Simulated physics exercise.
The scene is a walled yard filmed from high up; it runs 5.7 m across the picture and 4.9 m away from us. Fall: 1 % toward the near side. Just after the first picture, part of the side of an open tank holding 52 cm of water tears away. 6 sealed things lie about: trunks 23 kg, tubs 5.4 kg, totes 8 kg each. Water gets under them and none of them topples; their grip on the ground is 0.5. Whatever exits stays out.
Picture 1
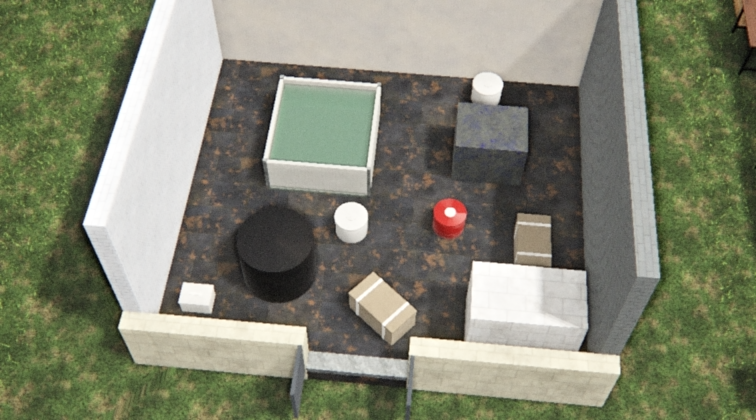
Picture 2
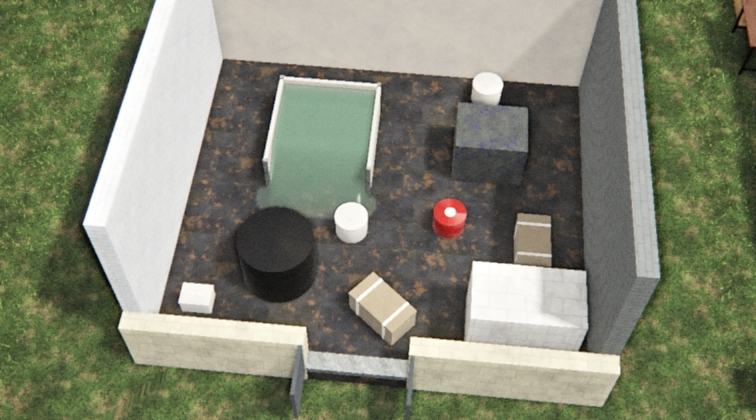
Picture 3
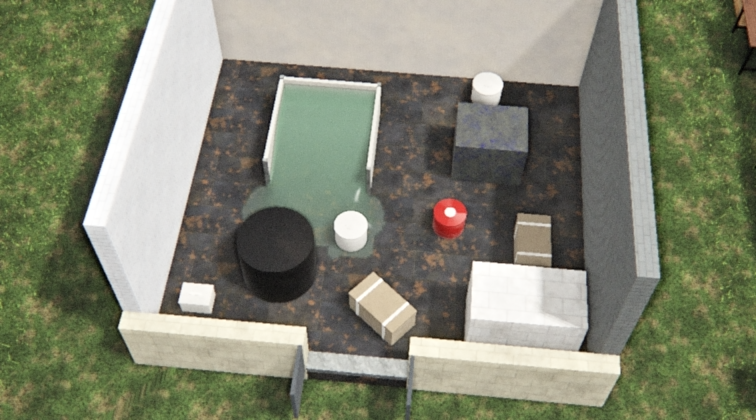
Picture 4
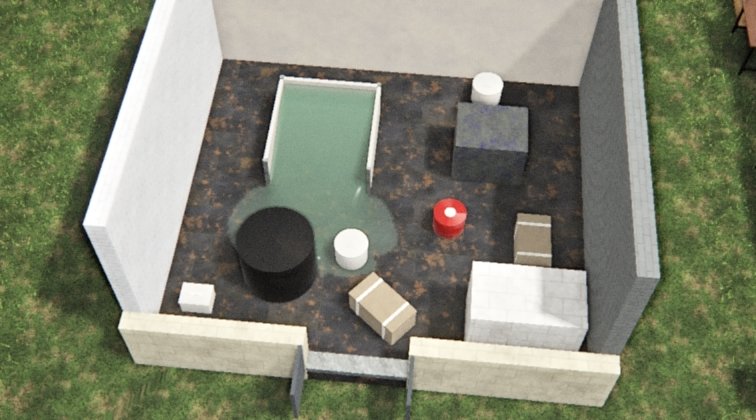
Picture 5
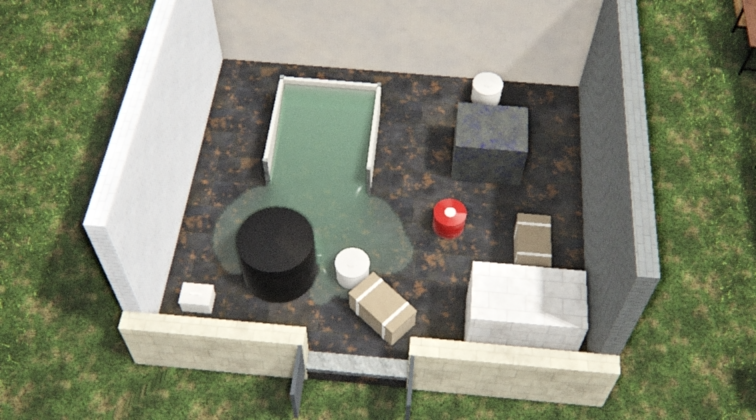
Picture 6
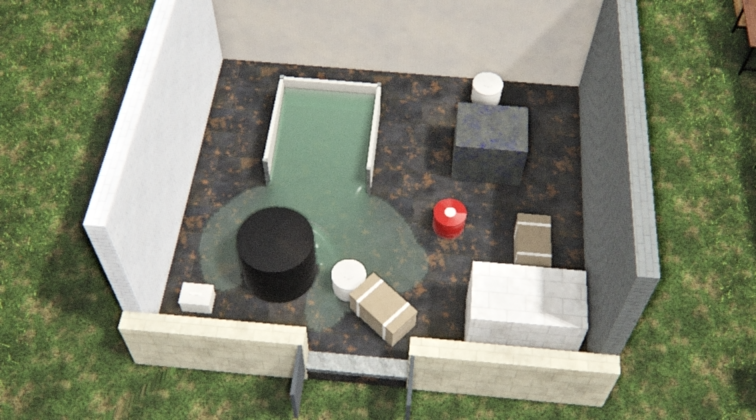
The clip opens on a walled yard with a white-sided tank of green water, its near side intact. That side gives way and water spreads across the dark floor, around a black drum, pushing a small white tub toward the front, beside a tan box, while the red container stays put.
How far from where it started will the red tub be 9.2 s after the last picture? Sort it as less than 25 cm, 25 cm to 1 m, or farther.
The red tub ends up between 25 cm and 1 m from its start.
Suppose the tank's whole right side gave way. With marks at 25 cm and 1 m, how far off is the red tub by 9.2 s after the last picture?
From there, the red tub gets swept far.
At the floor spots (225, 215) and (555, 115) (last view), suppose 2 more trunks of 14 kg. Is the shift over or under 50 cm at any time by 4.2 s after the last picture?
As asked, in order: Clear of the mark; shy of the mark.
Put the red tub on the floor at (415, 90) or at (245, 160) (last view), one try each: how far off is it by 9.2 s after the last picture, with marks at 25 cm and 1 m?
Try one: It hardly moves. Try two: It hardly moves.
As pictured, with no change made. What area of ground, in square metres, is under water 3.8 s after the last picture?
At that time the wet patch spans about 18 m2.
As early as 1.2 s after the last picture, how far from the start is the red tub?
Close to 0 cm.
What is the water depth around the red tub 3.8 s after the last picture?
2 cm, roughly.
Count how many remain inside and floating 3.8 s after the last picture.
The count is 2.
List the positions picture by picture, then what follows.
The first frame shows the red tub at (450, 212) rests on the ground; 2.1 m2 under water; 0 of 6 have shifted.
The second frame shows the red tub at (450, 212) rests on the ground; 2.9 m2 under water; 0 of 6 have shifted.
The third frame shows the red tub at (450, 212), on the bottom; water covers 3.6 m2; 1 of 6 have shifted.
The fourth frame shows the red tub at (450, 212), on the bottom; water covers 4.3 m2; 1 of 6 have shifted.
The fifth frame shows the red tub at (450, 212) rests on the ground; 5.1 m2 under water; 1 of 6 have shifted.
The sixth frame shows the red tub at (450, 212), on the bottom; water covers 6.1 m2; 1 of 6 have shifted.
Then, 1.2 s after the last picture the red tub is near (450, 212), 0.0 m from its start, aground; 0 of 6 are out; 0 afloat.
Then, 3.8 s after the last picture the red tub is near (450, 212), 0.0 m from its start, aground; 1 of 6 are out; 2 afloat.
Then, 6.2 s after the last picture the red tub is near (470, 186), 0.5 m from its start, afloat; 1 of 6 are out; 2 afloat.
Then, 9.2 s after the last picture the red tub is near (430, 172), 0.7 m from its start, aground; 1 of 6 are out; 1 afloat.
